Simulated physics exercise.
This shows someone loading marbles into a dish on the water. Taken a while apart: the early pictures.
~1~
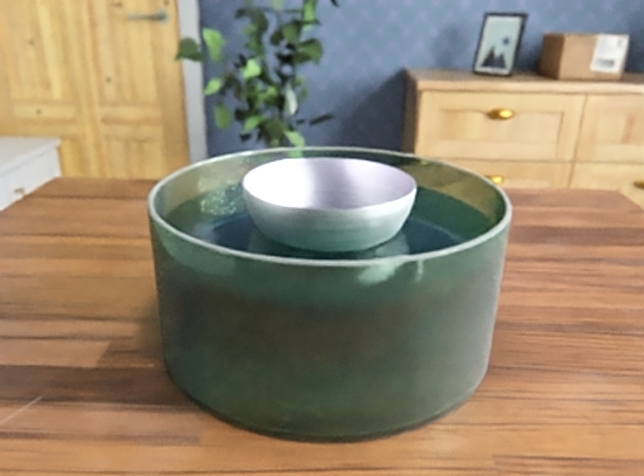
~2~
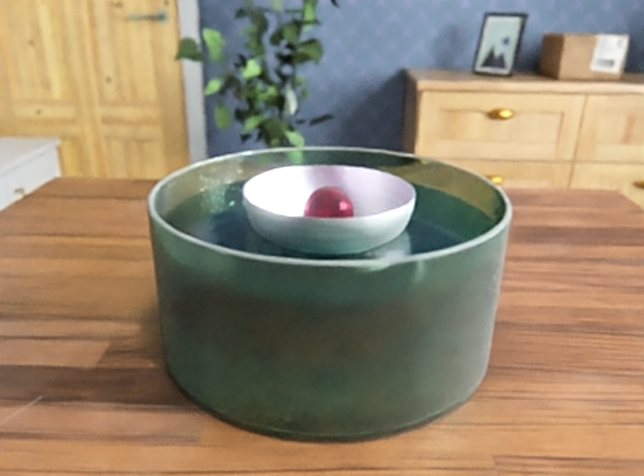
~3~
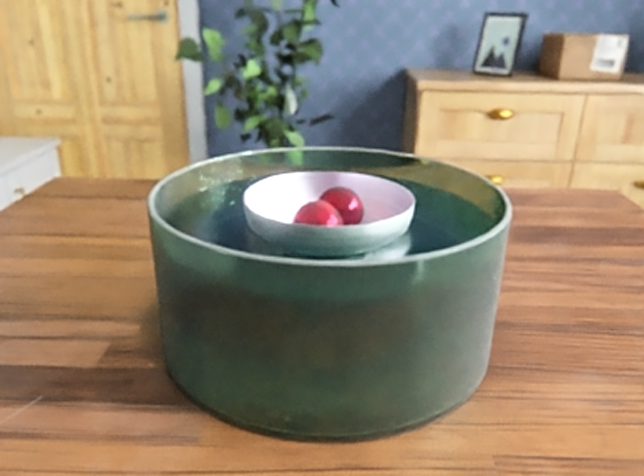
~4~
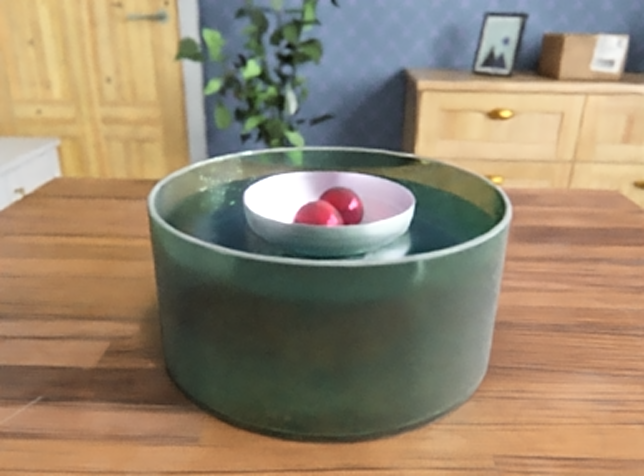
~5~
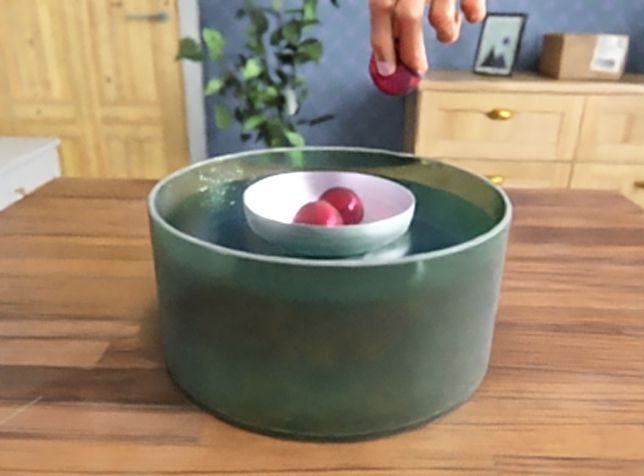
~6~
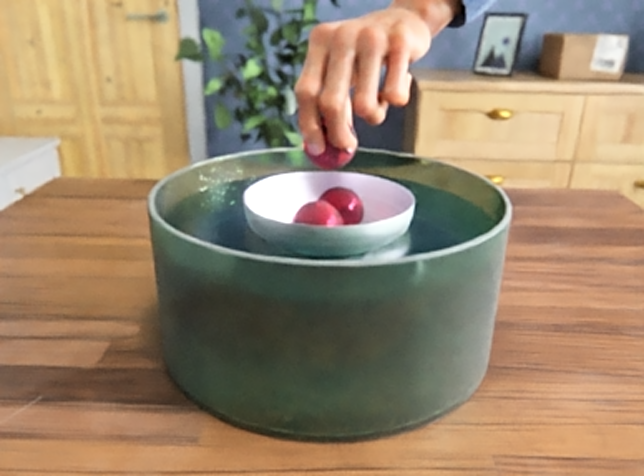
On a wooden table, a small dish floating in a big green bowl of water sat lower as two red marbles appeared in it, and then a hand lowered another one close above them.
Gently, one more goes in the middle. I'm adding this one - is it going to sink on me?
No, it holds up.
Soon after, the glass marble is in and the dish dips.
Later, it steadies; about a third of its side above the surface.
In the end, the dish floats; about a third of its side above the surface.
